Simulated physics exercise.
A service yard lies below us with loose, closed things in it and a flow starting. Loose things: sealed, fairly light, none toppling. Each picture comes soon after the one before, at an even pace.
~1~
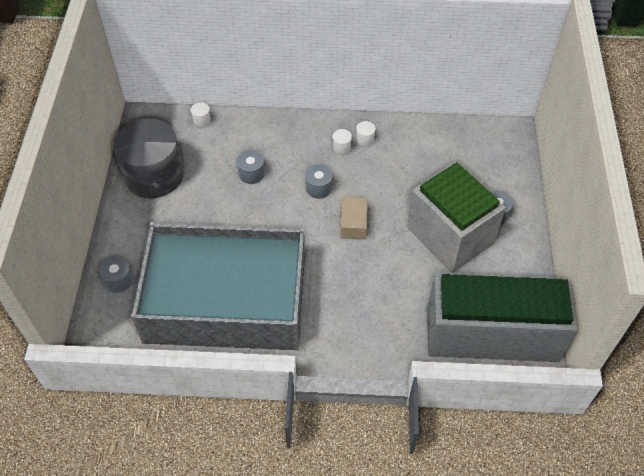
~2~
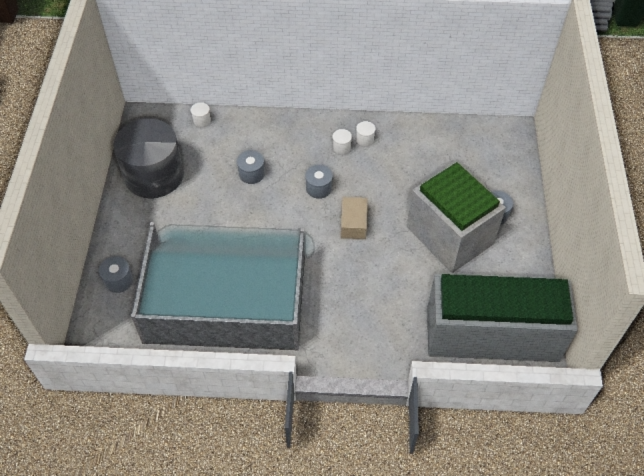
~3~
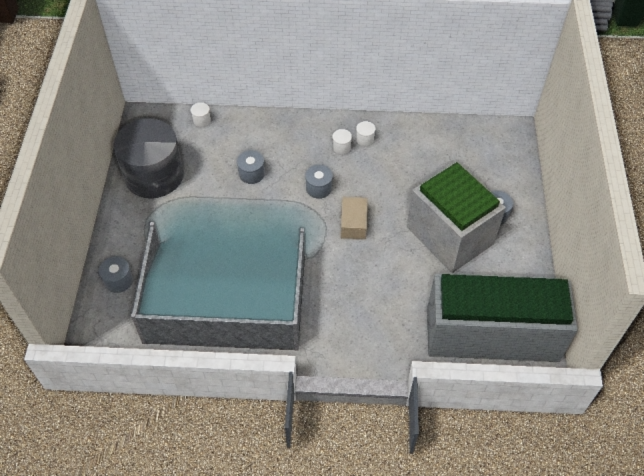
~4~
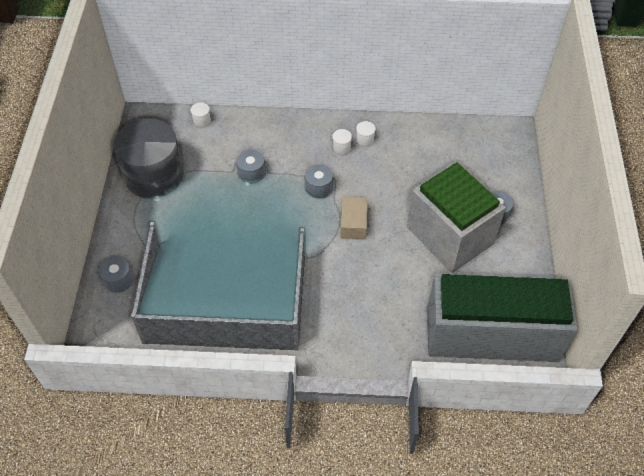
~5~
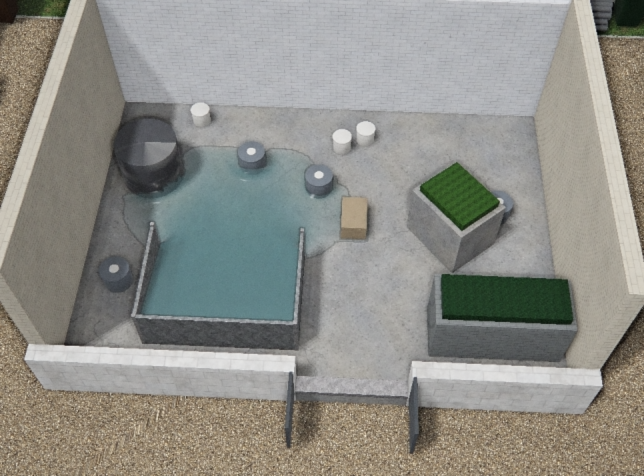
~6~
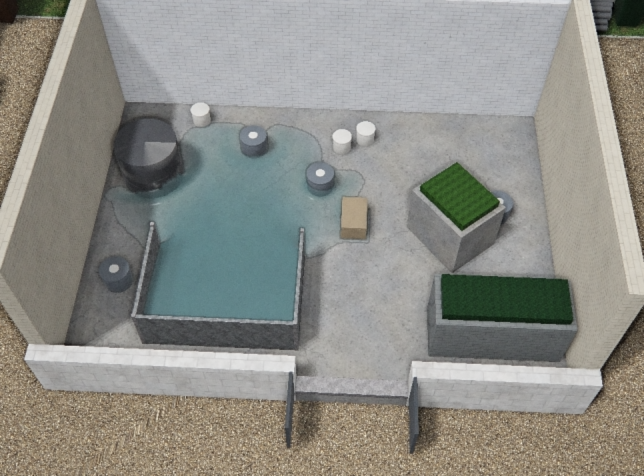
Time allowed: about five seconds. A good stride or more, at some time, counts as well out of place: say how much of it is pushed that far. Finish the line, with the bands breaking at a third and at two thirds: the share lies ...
The share lies at two thirds or above.
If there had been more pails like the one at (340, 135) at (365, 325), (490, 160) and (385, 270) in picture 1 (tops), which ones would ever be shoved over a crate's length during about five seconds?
Copy by copy, in order: Largely stays, relocated, largely stays.
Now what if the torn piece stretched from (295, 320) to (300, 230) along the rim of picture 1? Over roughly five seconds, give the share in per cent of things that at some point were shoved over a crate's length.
I'd say around 40 per cent.
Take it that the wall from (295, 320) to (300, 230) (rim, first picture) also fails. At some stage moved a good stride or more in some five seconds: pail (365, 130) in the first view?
My verdict on that one: Gets shoved clear.
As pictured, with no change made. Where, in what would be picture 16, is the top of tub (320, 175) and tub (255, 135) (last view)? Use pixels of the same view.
Approximately (403, 119) for one and (278, 107) for the other.
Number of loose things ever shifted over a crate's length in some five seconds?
7 in total.
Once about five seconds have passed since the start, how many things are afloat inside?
The total here is 6.
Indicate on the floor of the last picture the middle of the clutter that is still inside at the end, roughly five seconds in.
Roughly (396, 208).
A moment on, 2 of 8 are well off their spots; 2 afloat.
Next, 5 of 8 are well off their spots; 5 afloat.
Later, 5 of 8 are well off their spots; 5 afloat.
In the end, 7 of 8 are well off their spots, and 7 have been at some point; 6 afloat.
